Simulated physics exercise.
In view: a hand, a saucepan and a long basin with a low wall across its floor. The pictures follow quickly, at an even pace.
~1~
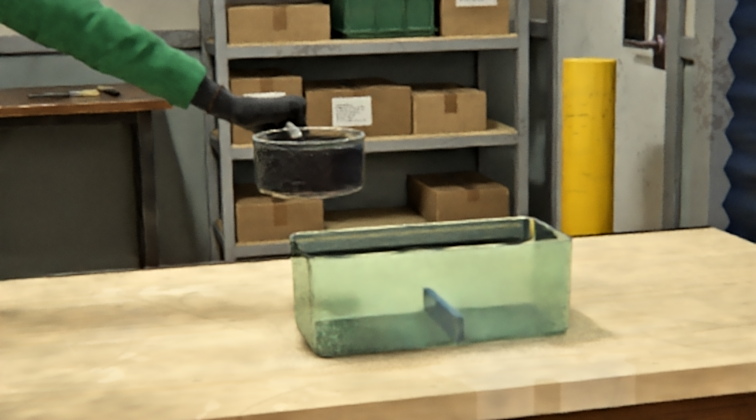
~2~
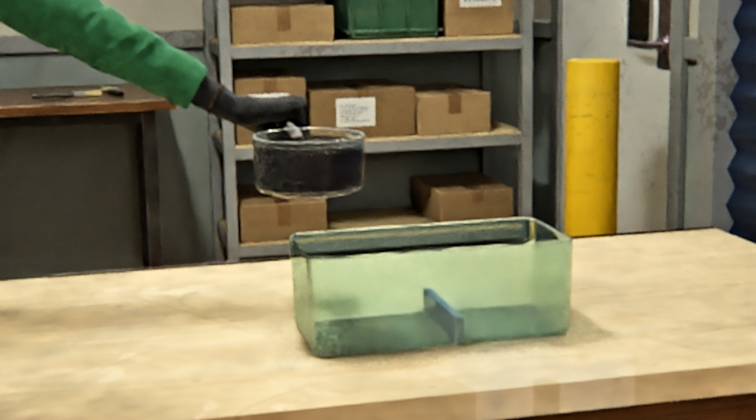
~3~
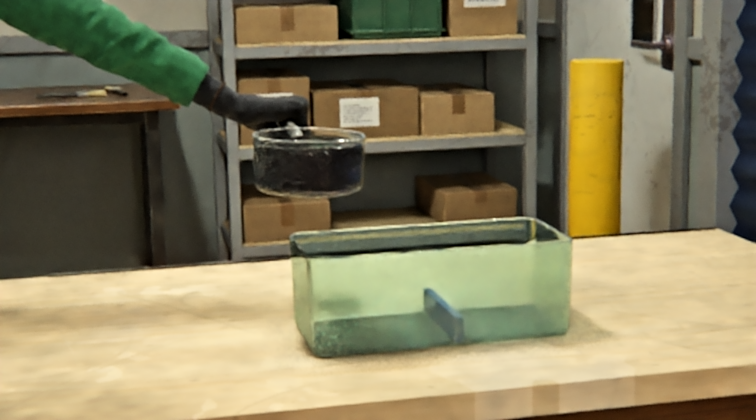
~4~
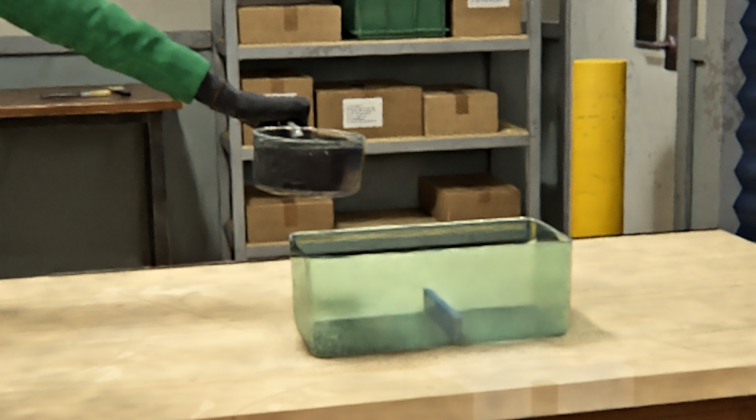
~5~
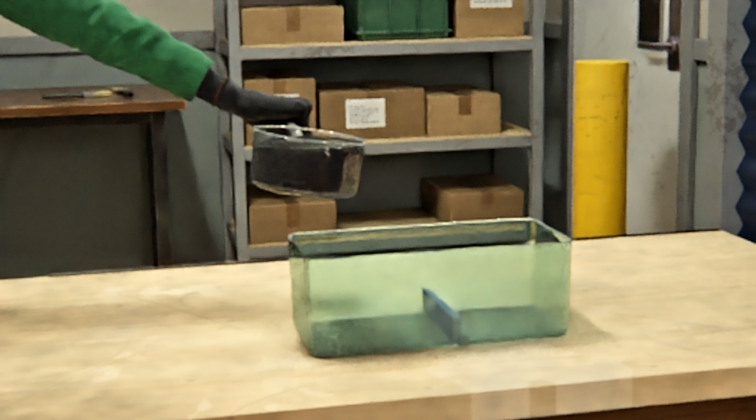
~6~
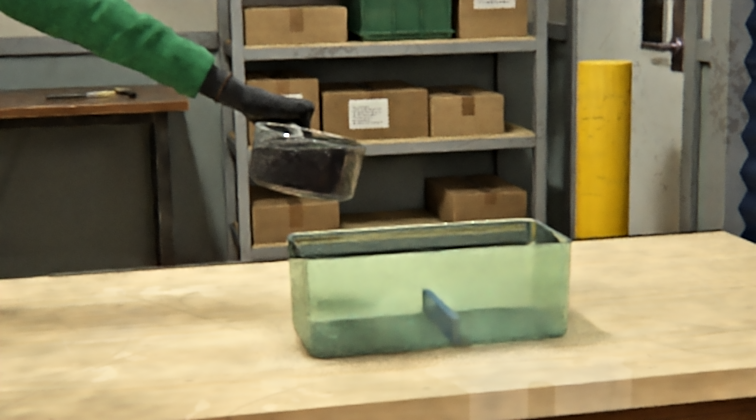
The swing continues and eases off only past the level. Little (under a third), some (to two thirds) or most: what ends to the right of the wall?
In the end not even a third is right of the wall.
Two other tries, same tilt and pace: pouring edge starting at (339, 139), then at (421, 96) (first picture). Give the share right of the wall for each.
About 10 and 75 per cent.
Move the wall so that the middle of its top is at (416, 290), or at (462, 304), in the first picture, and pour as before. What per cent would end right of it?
About 45 and 15 per cent.
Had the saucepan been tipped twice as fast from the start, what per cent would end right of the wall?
Roughly 20 in a hundred.
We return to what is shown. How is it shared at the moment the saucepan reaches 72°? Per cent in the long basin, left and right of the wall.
Left about 30, right about 0.
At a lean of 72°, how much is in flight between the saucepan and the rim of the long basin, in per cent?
About 30 per cent.
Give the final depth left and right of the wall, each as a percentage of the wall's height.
Near 70 on the left, 10 on the right.
A moment on, the tilt is 72° and 42 per cent is still to pour, 28 is left of the wall and 1 right of it.
Next, the tilt is 110° and 4 per cent is still to pour, 86 is left of the wall and 6 right of it.
Then the tilt is 119° and 0 per cent is still to pour, 87 is left of the wall and 13 right of it.
Later the tilt is 119° and 0 per cent is still to pour, 87 is left of the wall and 13 right of it.
Finally, 87 per cent lies left of the wall, 13 right of it and 0 outside.
